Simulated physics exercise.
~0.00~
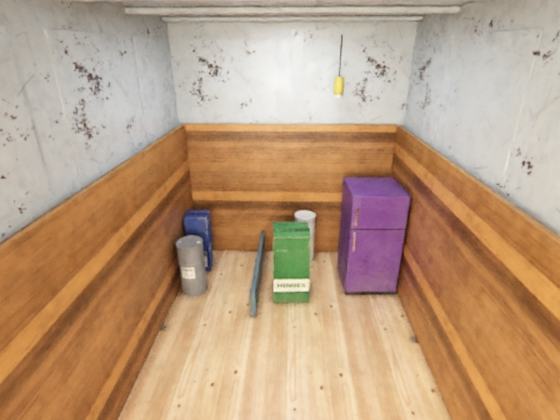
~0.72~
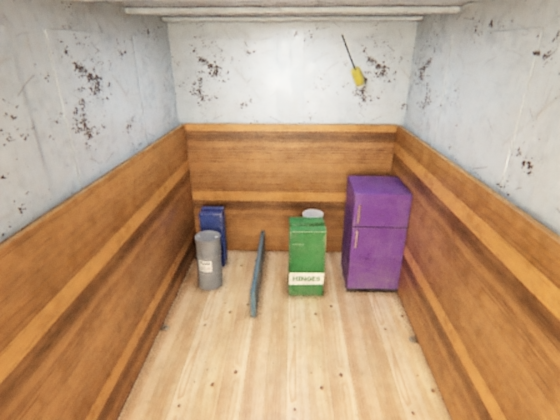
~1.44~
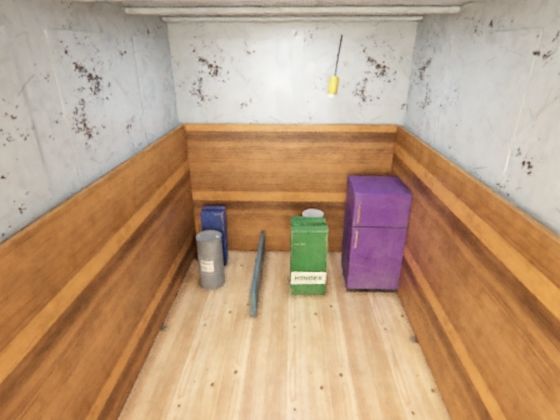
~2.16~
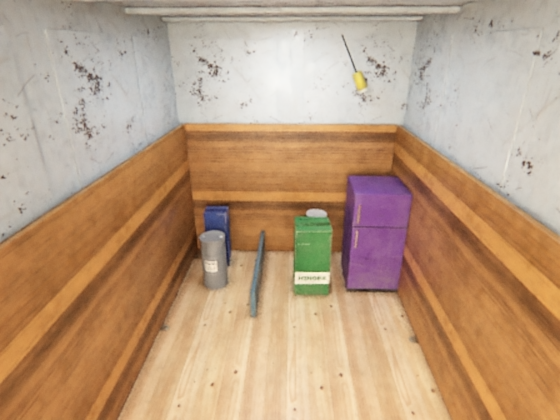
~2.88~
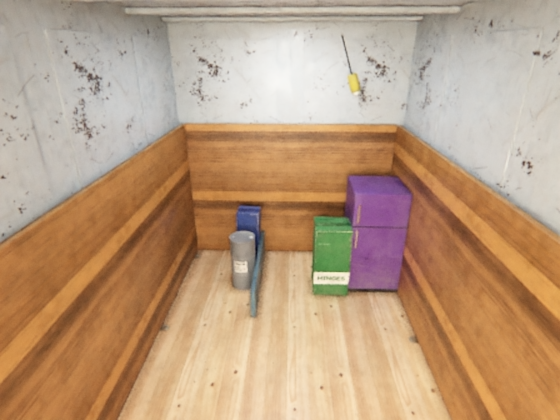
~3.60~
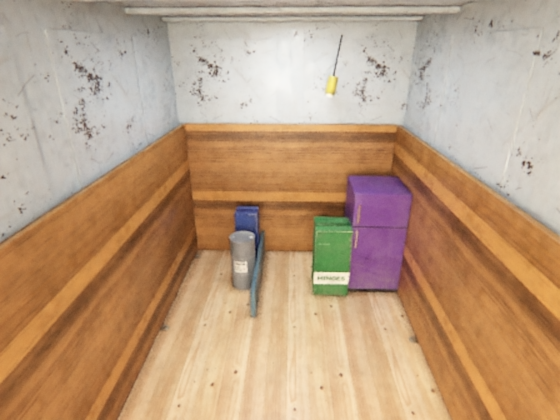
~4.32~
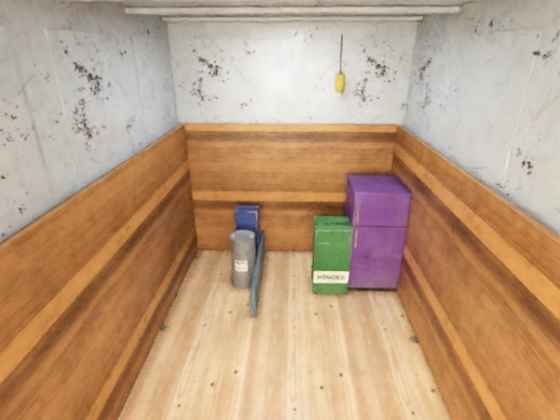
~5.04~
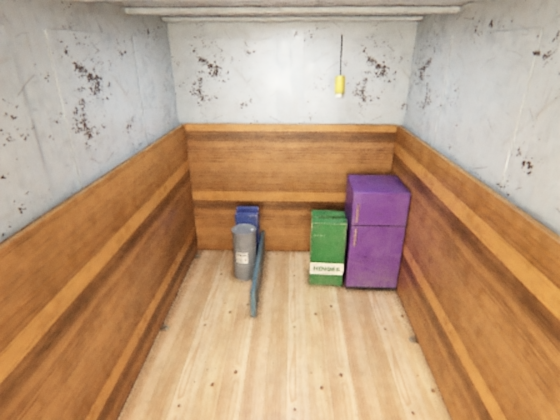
In a van's load bay, a swinging lamp hangs above upright canisters and boxes sliding right while a purple appliance barely shifts.
